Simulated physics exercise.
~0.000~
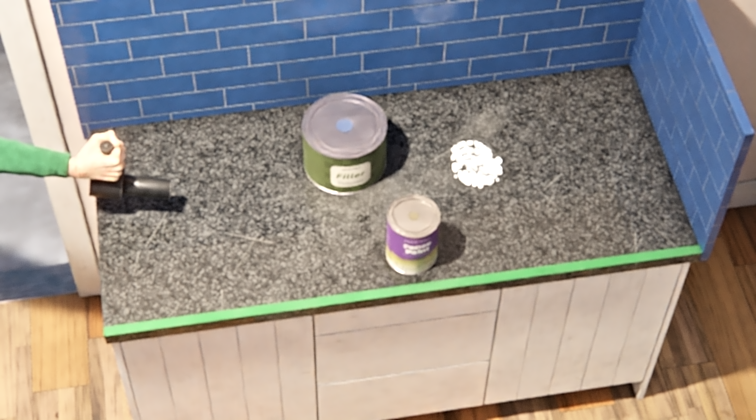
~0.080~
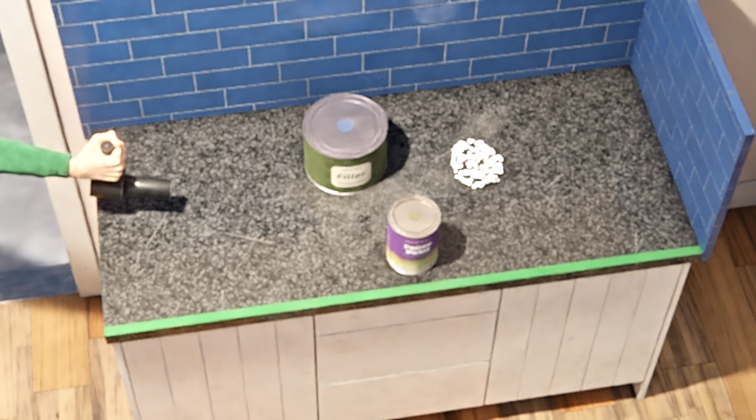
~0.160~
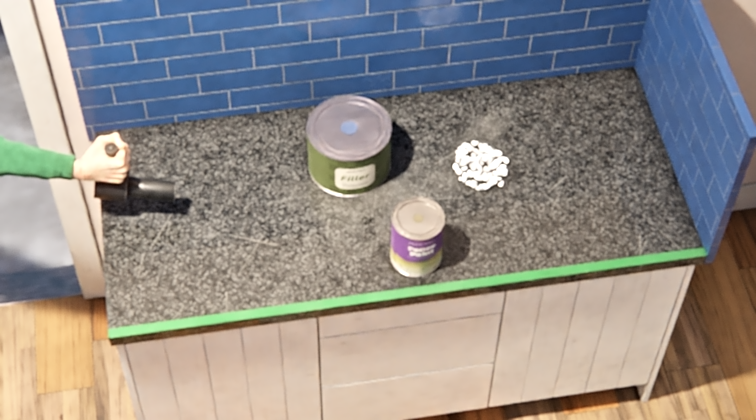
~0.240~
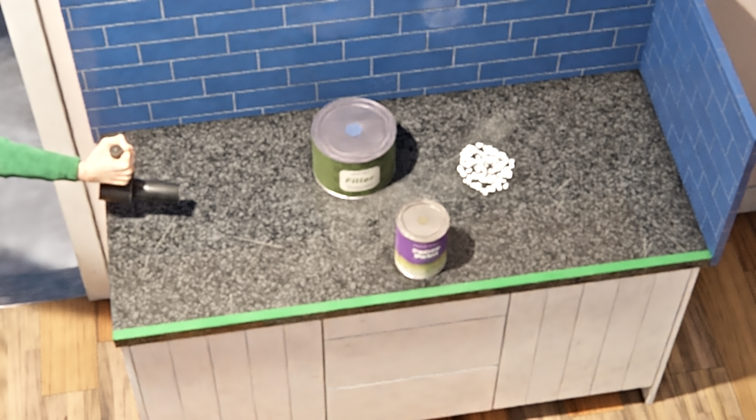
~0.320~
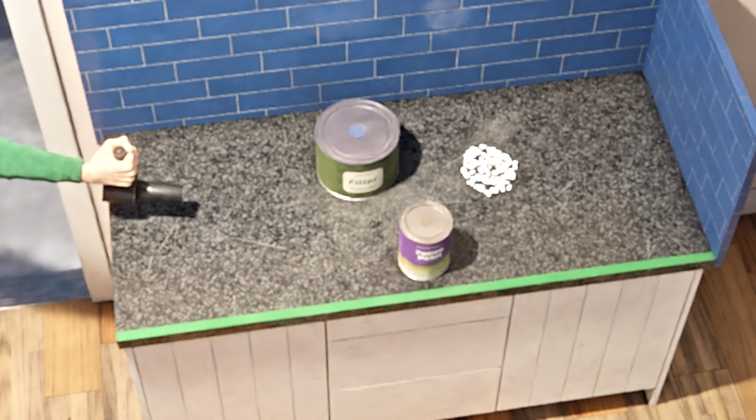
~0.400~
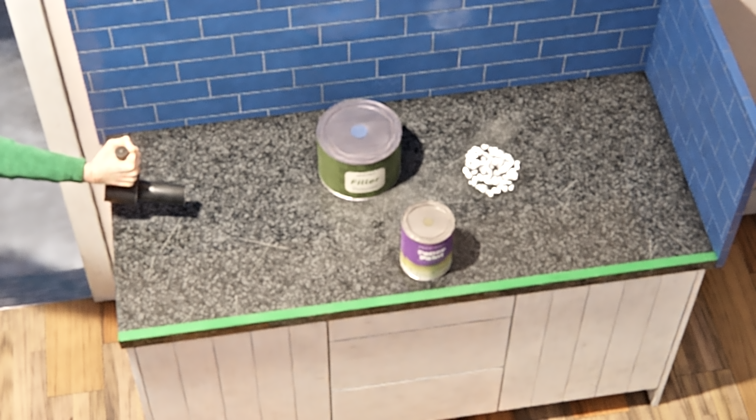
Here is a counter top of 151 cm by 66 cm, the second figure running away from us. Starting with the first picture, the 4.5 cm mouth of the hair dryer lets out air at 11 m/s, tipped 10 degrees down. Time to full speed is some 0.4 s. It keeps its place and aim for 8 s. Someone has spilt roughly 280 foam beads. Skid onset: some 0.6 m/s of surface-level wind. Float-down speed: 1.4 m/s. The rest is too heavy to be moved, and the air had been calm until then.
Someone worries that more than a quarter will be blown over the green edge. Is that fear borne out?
Looks like that edge will lose at most a quarter of the load.
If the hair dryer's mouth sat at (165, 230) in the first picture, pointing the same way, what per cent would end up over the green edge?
Outcome: Some 0 in a hundred.
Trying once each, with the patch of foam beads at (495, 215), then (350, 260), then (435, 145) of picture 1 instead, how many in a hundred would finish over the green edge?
In turn: 70 per cent, 100 per cent, 0 per cent.
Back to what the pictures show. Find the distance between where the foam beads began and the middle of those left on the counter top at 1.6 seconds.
Roughly 35 cm.
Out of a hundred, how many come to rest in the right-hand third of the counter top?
About 70 percent.
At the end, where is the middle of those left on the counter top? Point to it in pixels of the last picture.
Roughly at (500, 91).
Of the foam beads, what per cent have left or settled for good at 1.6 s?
It comes out at some 0 %.
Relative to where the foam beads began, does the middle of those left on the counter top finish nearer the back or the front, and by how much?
The middle sits nearer the rear edge now, some 25 cm away from where it began.
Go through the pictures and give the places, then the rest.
In the first picture, the middle of the foam beads is near (476, 165), none has stirred yet and the mouth of the hair dryer is at (171, 190).
In the second picture, the middle of the foam beads is near (475, 165), none has stirred yet and the green edge is centred on (411, 294).
In the third picture, the middle of the foam beads is near (479, 167), none has stirred yet, the top of a tin is at (418, 218) and the top of a large tin is at (349, 127).
In the fourth picture, the middle of the foam beads is near (483, 169) and about 1 % have left their places.
In the fifth picture, the middle of the foam beads is near (487, 171) and about 1 % have left their places.
In the sixth picture, the middle of the foam beads is near (489, 171) and about 1 % have left their places.
After 1.6 s, 0 % are over the green edge; the middle of those still in play is near (600, 128); 0 % have settled or left.
After 2.6 s, 0 % are over the green edge; the middle of those still in play is near (561, 83); 2 % have settled or left.
After 4.4 s, 0 % are over the green edge; the middle of those still in play is near (525, 87); 4 % have settled or left.
After 8.0 s, at the end, 0 % are over the green edge; the middle of those still in play is near (500, 91).
